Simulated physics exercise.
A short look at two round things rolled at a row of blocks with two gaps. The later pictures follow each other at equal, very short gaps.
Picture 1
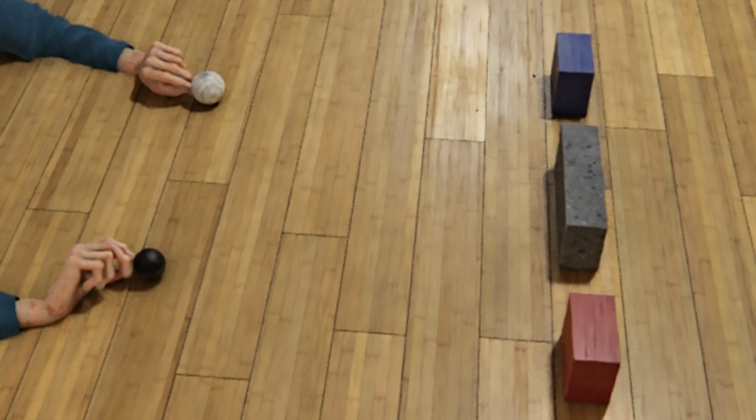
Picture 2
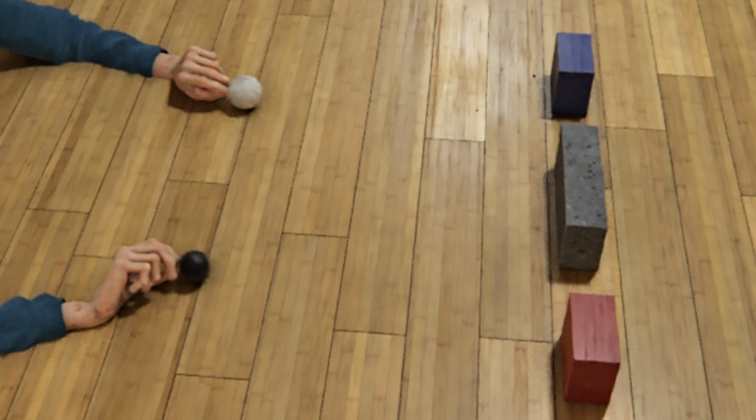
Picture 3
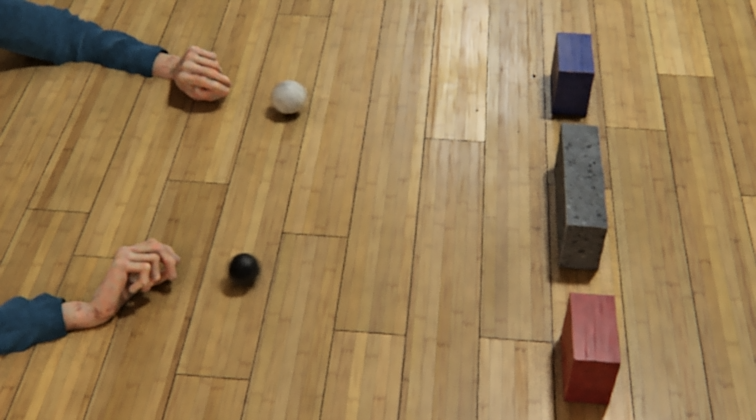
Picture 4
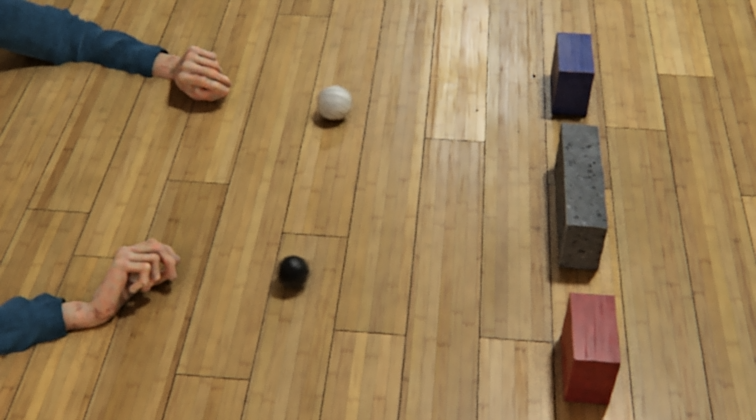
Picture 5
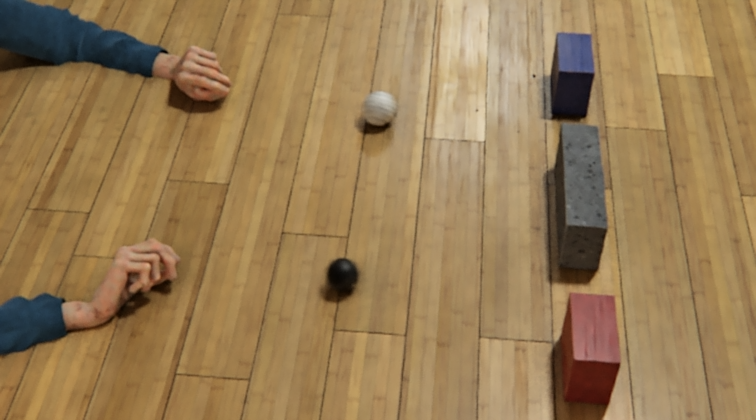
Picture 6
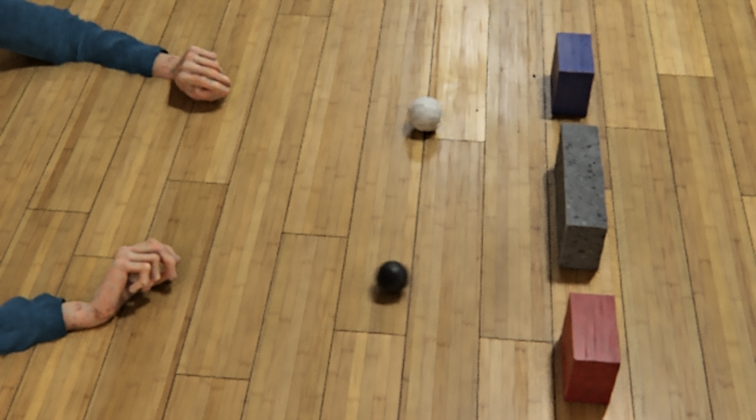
A whitish ball and a black ball start under two blue-sleeved hands at the left of a plank wood floor, seen from above at an angle. On the right stand a blue block, a taller grey speckled brick and a red block in a row with narrow gaps. The hands push forward and release, then stay put as both balls roll rightward, drifting slightly downward, while the camera stays still.
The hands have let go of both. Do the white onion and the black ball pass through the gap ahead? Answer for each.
As it turns out, the white onion rolls through, the black ball rolls through.
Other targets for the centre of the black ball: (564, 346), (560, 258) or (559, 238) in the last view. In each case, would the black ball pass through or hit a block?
One after another: It strikes a block; strikes a block; bounces off.
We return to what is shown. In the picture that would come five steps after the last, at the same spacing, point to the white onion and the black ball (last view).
Near (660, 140) and (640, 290).
Then, 0.62 s past the last view, white onion heading on; black ball heading on.
Finally, the white onion passes through its gap; the black ball passes through its gap.
